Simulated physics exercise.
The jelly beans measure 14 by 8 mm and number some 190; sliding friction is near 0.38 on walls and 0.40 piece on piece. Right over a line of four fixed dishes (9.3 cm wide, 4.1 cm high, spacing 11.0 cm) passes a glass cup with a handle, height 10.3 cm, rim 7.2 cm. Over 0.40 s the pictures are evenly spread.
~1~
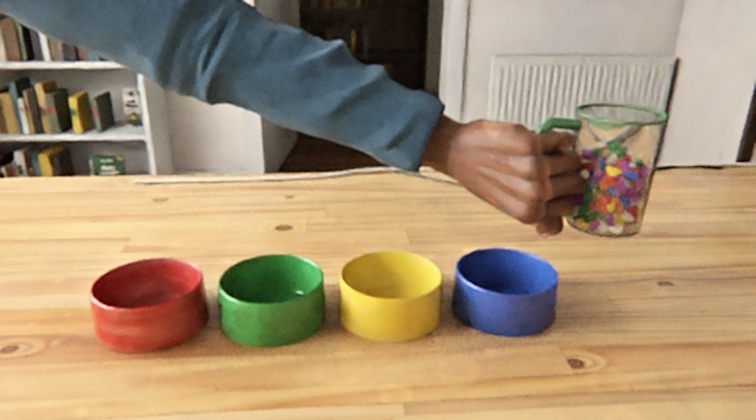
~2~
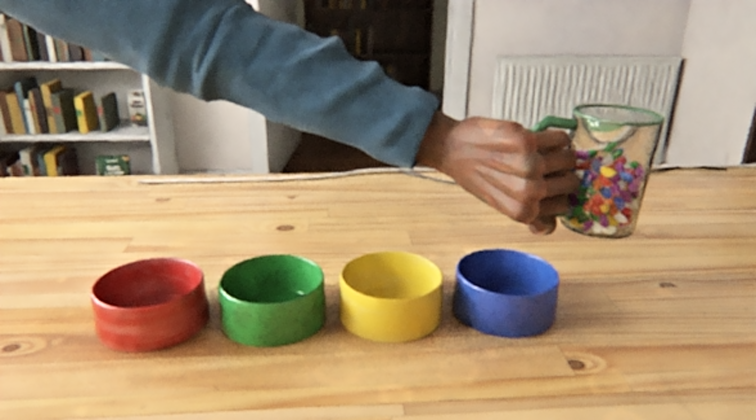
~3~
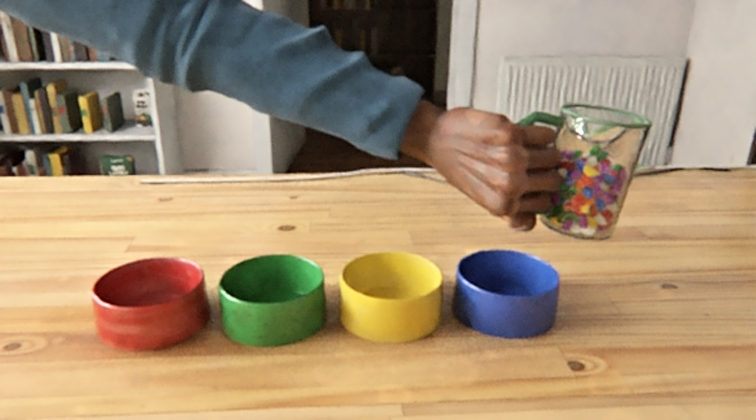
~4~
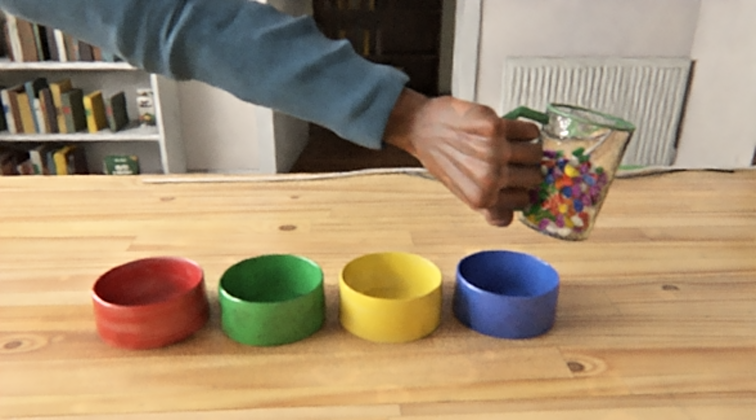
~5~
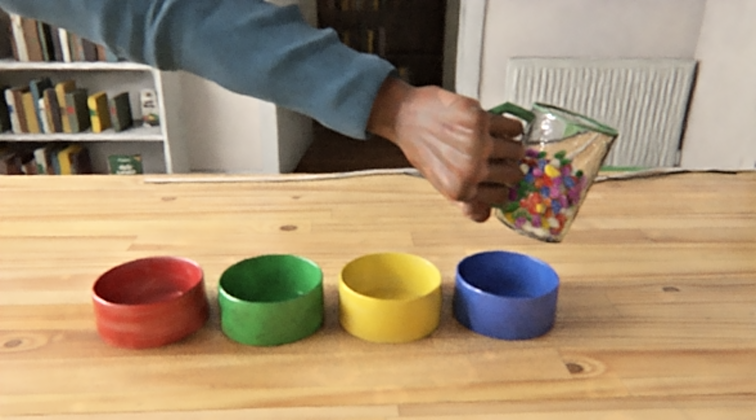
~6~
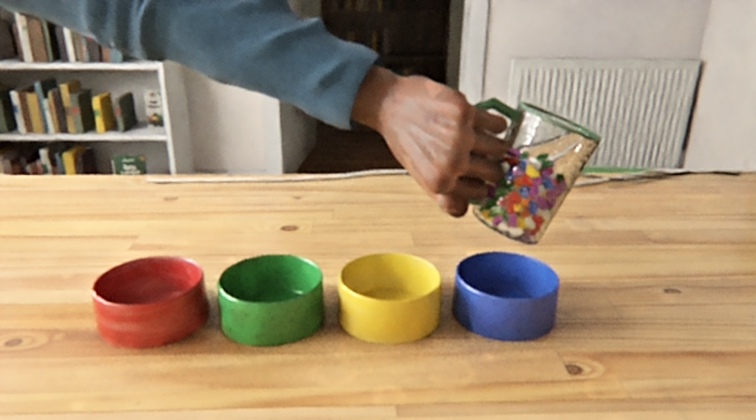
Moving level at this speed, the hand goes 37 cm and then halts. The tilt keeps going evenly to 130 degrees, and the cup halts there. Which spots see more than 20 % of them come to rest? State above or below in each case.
My prediction: Red: Its share will not go past a fifth; blue: Its share will not go past a fifth; green: Its share will go past a fifth; yellow: Its share will not go past a fifth; counter: Its share will not go past a fifth.
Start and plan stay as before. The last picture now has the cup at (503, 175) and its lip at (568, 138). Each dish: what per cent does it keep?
Per cent kept: Red 0; blue 0; green 100; yellow 0.
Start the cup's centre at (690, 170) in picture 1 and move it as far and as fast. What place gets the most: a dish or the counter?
Biggest portion: Counter.
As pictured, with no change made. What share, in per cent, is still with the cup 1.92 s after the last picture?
Some 0 %.
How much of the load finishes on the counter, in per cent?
Estimate: Around 0 %.
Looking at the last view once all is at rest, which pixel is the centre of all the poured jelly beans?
Roughly pixel (273, 295).
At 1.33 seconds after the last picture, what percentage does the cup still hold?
Roughly 95 percent.
Then, 0.80 s after the last picture, tilt 72 degrees; cup holds 100 %.
Then, 1.33 s after the last picture, tilt 106 degrees; cup holds 95 %, green 5 %.
Then, 1.92 s after the last picture, tilt 130 degrees; cup holds 0 %, green 100 %.
In the end, red 0 %, blue 0 %, green 100 %, yellow 0 %, counter 0 %.
